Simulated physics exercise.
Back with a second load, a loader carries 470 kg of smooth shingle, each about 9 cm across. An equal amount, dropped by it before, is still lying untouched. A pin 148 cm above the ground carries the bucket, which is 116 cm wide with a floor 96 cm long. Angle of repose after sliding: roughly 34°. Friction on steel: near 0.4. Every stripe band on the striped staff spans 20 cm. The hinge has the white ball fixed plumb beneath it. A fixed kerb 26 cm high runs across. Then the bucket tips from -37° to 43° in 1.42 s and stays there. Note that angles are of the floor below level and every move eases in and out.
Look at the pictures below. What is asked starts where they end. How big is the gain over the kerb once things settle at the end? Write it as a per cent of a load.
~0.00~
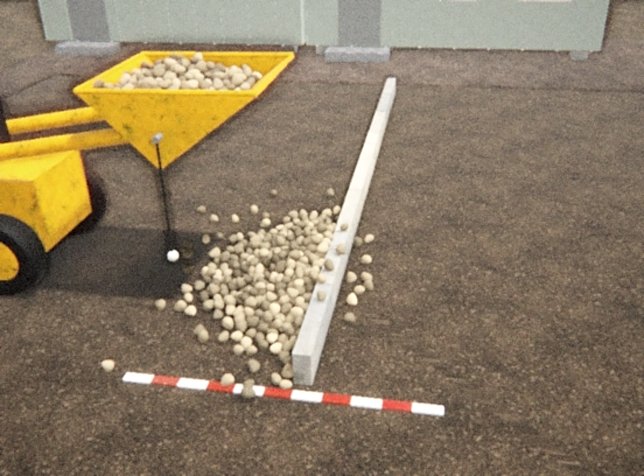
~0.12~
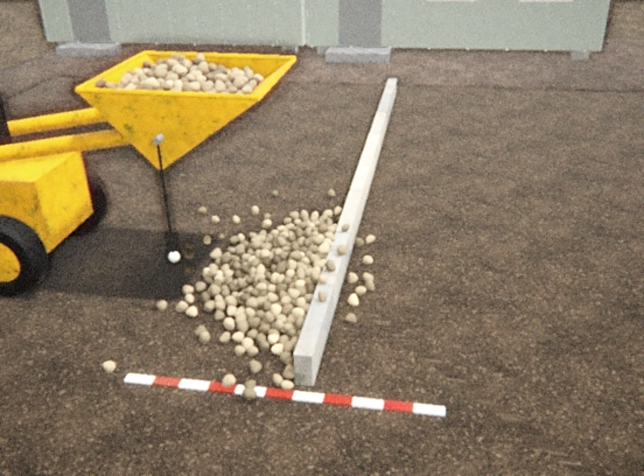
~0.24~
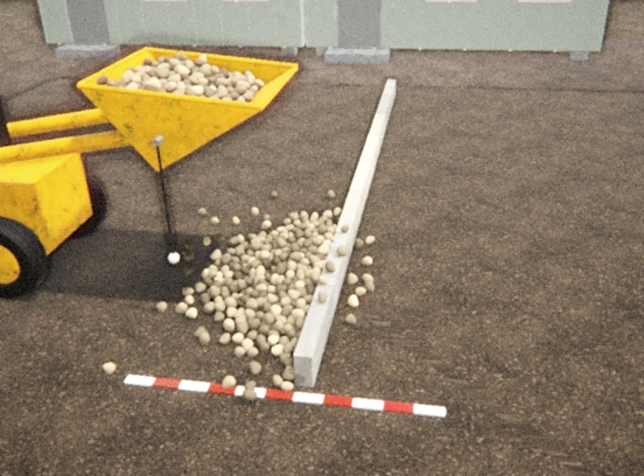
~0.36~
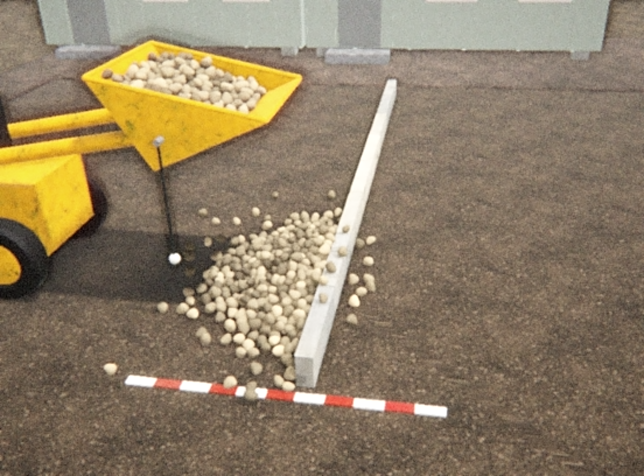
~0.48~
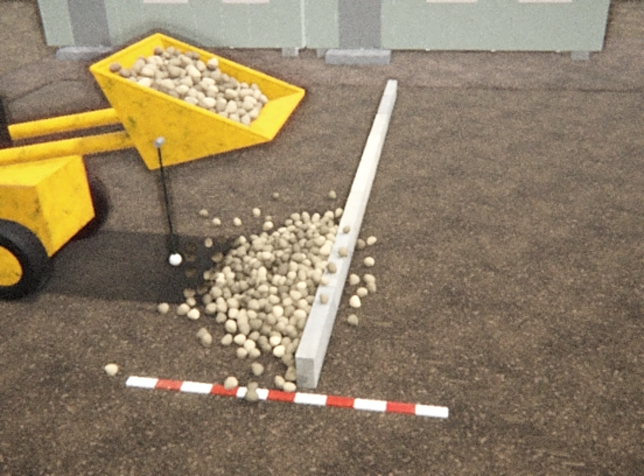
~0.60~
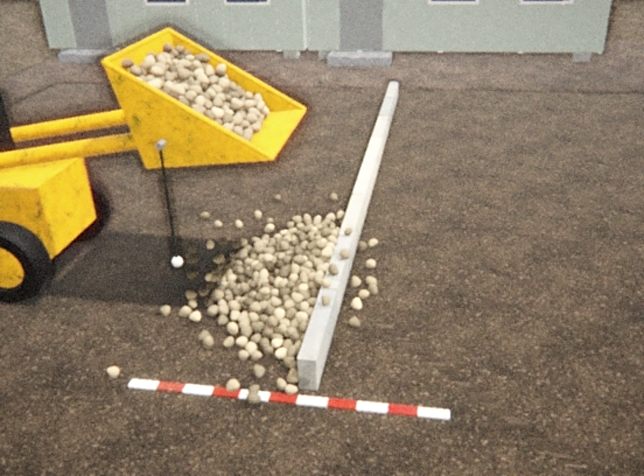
The gain is about 27 per cent of a load.
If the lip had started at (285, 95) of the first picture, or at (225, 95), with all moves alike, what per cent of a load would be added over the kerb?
55 % and 5 %.
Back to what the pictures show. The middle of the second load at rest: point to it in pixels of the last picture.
Middle: Approx. (308, 267) px.
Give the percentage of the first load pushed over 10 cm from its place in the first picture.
Roughly 20 percent.
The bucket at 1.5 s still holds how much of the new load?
30 % still inside.
After 1.1 s the floor is at 30°; in per cent of one load, 99 in the bucket, 100 on this side of the kerb, 2 over the kerb; the foremost stones are at (365, 284).
After 1.5 s the floor is at 43°; in per cent of one load, 28 in the bucket, 170 on this side of the kerb, 3 over the kerb; the foremost stones are at (365, 284).
After 1.9 s the floor is at 43°; in per cent of one load, 0 in the bucket, 179 on this side of the kerb, 20 over the kerb; the foremost stones are at (431, 279).
After 4.6 s the floor is at 43°; in per cent of one load, 0 in the bucket, 171 on this side of the kerb, 29 over the kerb; the foremost stones are at (529, 264). Net gain over the kerb, 27.
